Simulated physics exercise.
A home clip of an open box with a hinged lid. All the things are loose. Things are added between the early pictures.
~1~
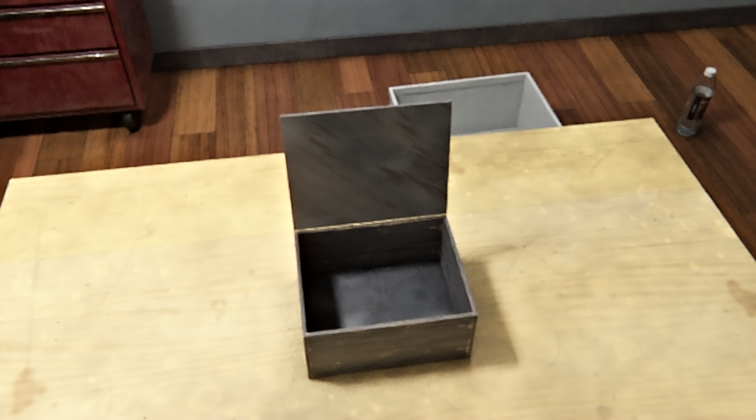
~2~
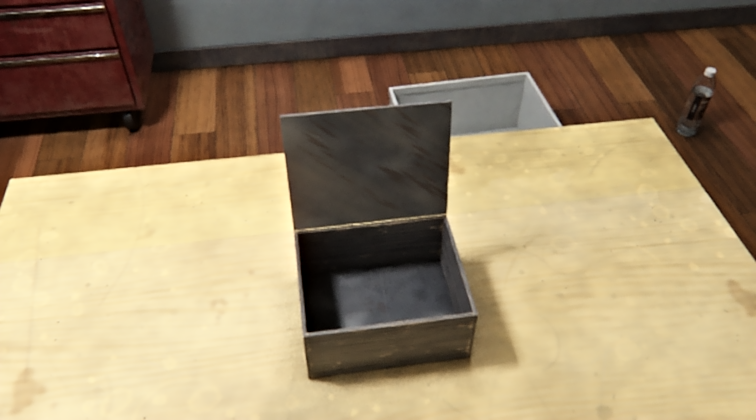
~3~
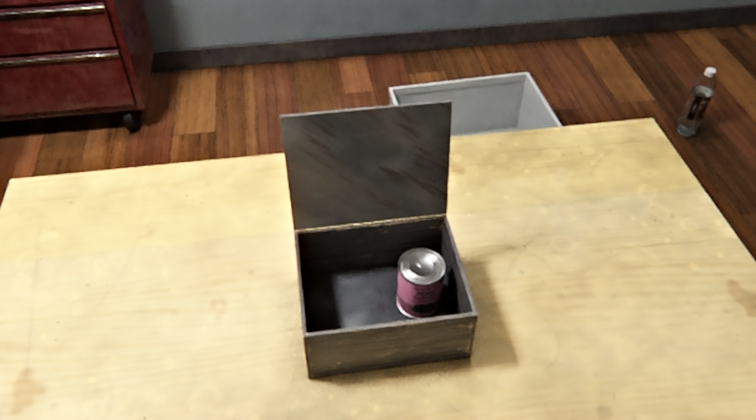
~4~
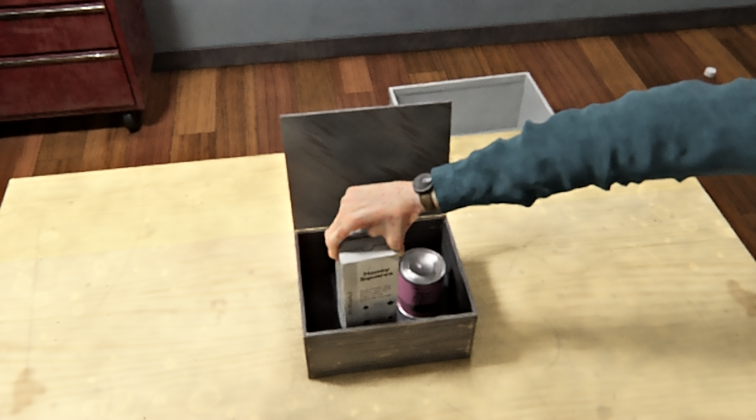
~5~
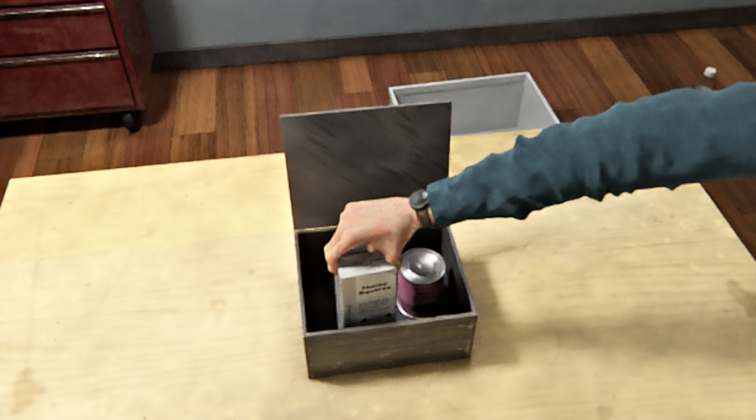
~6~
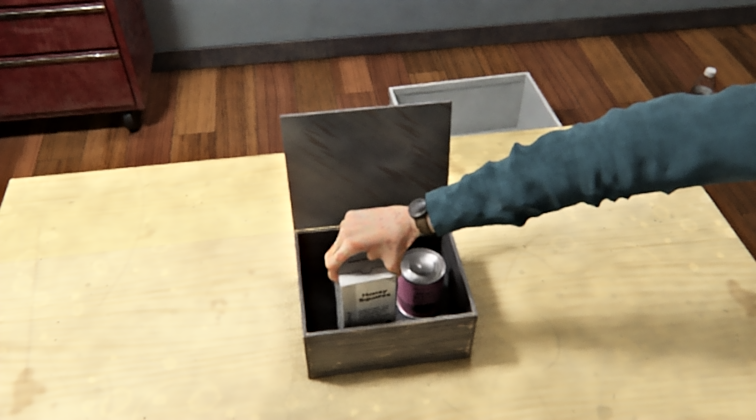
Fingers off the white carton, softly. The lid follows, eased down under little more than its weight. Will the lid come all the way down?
It stays ajar.
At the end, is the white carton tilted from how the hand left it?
It stays as placed.
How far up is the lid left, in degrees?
Some 35° above the rim.
Then, 1.20 s on from there, lid starting down.
Then, 1.70 s on from there, lid 51° above the rim.
Then, 2.10 s on from there, lid 33° above the rim.
Then, 4.30 s on from there, white carton resting near (364, 303).
In the end, lid 33° above the rim; both unmoved. At the end, from the last picture's camera, white carton near (364, 303).
